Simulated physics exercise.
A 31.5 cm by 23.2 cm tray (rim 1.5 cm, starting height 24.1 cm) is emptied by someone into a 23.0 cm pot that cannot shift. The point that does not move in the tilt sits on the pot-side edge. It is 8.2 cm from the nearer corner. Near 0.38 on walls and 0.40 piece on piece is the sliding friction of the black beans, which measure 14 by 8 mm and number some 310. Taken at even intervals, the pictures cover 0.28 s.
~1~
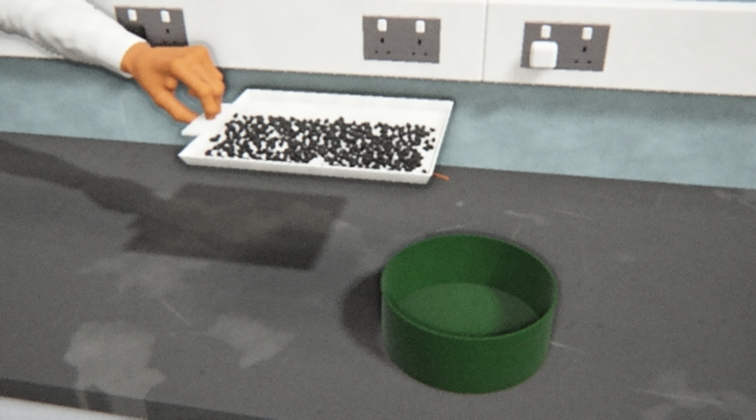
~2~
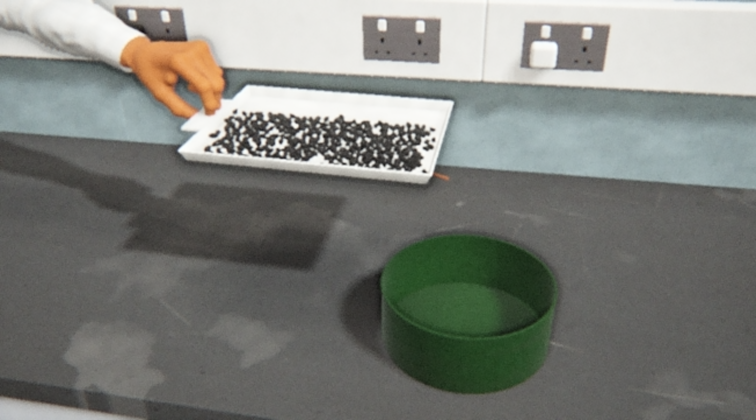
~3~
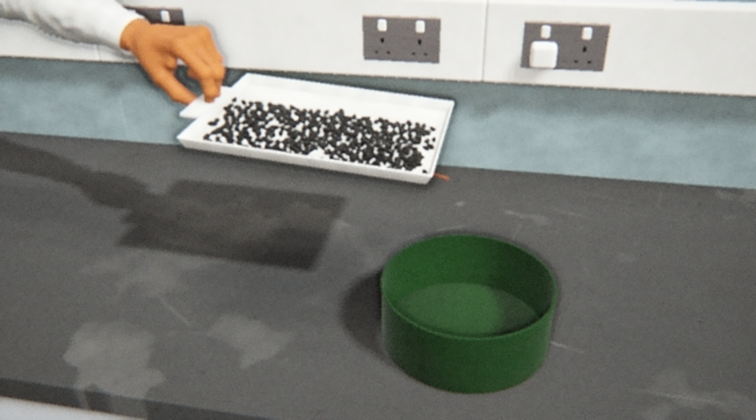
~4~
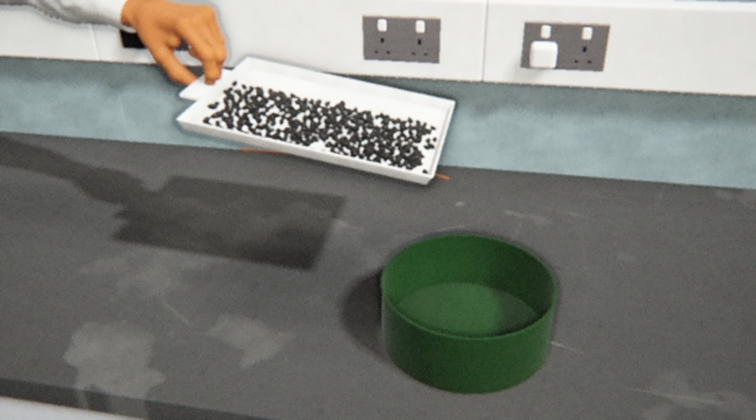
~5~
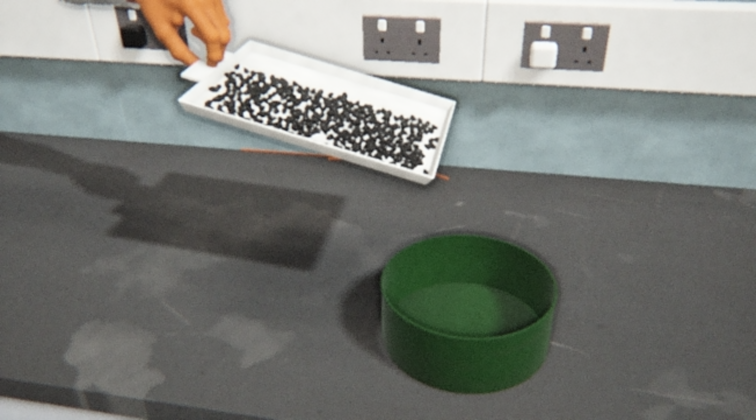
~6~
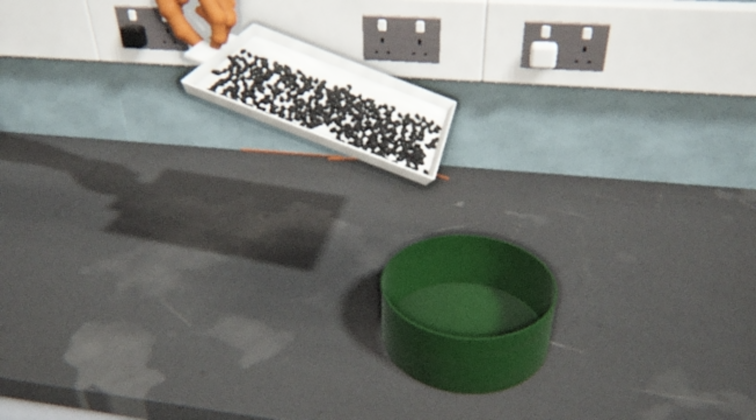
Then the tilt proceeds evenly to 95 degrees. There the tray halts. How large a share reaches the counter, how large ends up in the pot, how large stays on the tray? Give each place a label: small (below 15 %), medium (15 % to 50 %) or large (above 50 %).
Shares by place: Counter medium, pot large, tray small.
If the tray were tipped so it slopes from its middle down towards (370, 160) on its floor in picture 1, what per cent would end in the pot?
About 95 per cent.
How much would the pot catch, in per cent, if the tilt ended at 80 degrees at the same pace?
I'd expect some 65 per cent in the pot.
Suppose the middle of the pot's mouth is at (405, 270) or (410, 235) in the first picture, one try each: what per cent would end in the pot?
First try around 30 %, second around 30 %.
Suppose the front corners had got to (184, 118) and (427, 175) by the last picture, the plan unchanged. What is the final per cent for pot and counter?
Pot 90, counter 10.
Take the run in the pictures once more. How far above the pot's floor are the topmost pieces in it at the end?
Some 2.0 cm above the floor.
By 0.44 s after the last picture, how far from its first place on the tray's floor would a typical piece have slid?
Displacement on the tray: About 12 cm.
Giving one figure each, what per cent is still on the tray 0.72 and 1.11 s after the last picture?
Around 15 first, about 0 after.
Then, 0.44 s after the last picture, tilt 56 degrees; the tray holds 90 %, the pot 0 %.
Then, 0.72 s after the last picture, tilt 80 degrees; the tray holds 15 %, the pot 45 %.
Then, 1.11 s after the last picture, tilt 95 degrees; the tray holds 0 %, the pot 65 %.
In the end, counter 35 %, pot 65 %, tray 0 %.
